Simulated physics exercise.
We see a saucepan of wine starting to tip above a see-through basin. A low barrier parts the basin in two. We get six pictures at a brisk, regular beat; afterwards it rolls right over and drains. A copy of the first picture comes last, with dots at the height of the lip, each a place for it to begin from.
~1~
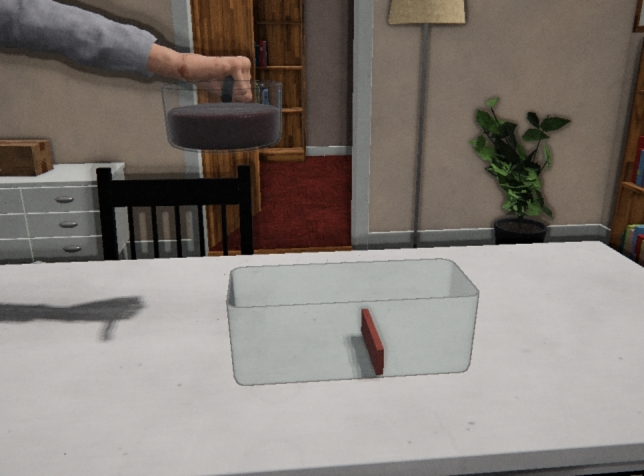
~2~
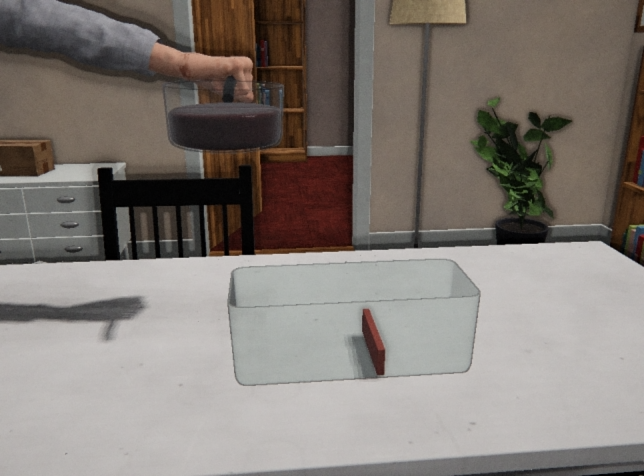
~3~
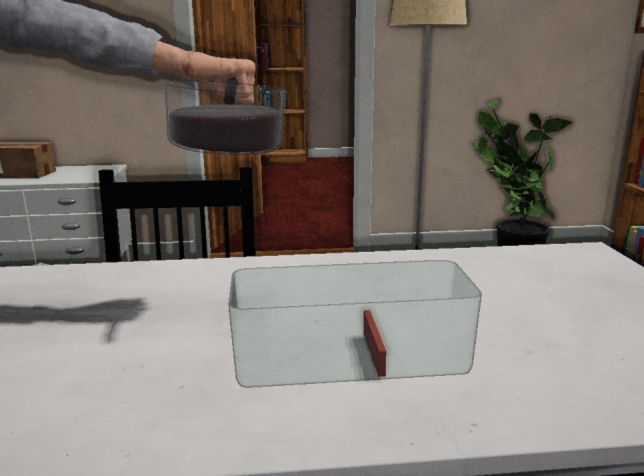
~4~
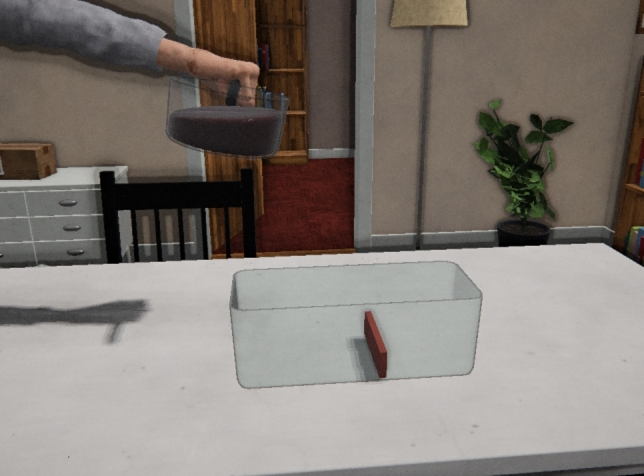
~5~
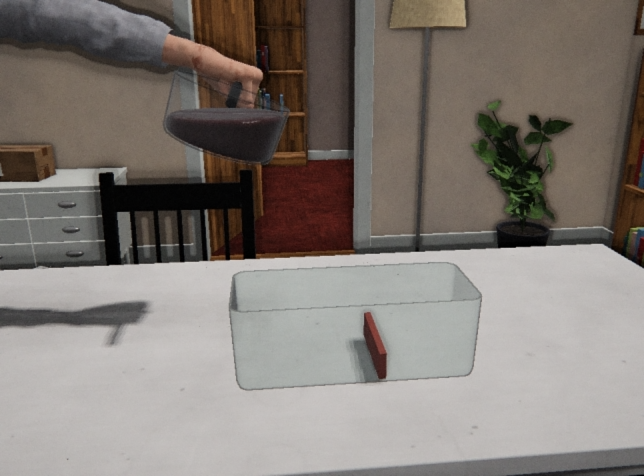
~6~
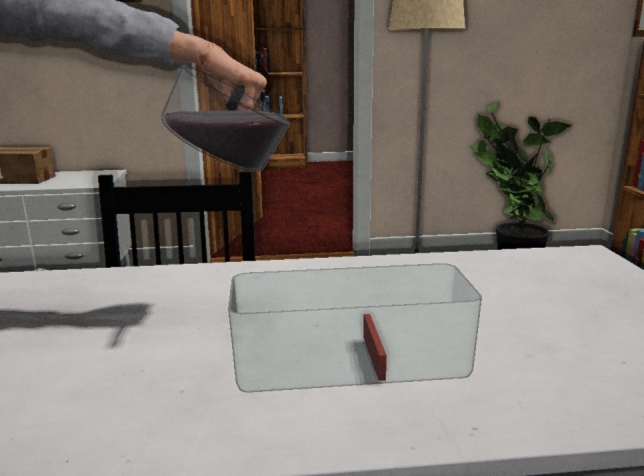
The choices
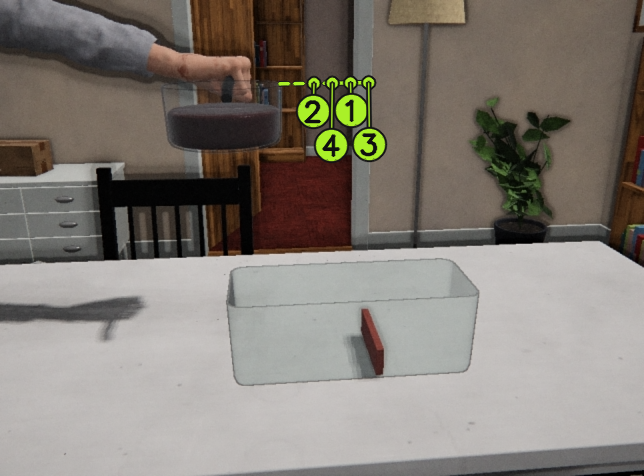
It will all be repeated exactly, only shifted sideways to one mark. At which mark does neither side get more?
2.
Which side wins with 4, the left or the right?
The right one.
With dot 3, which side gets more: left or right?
More ends on the right.
On the marked copy, 1 at (350, 82); 2 at (313, 83); 3 at (368, 82); 4 at (332, 83).
If 1 is chosen, about 15 % ends left of the wall and 84 % right of it.
If 2 is chosen, about 50 % ends left of the wall and 48 % right of it.
If 3 is chosen, about 8 % ends left of the wall and 90 % right of it.
If 4 is chosen, about 31 % ends left of the wall and 67 % right of it.
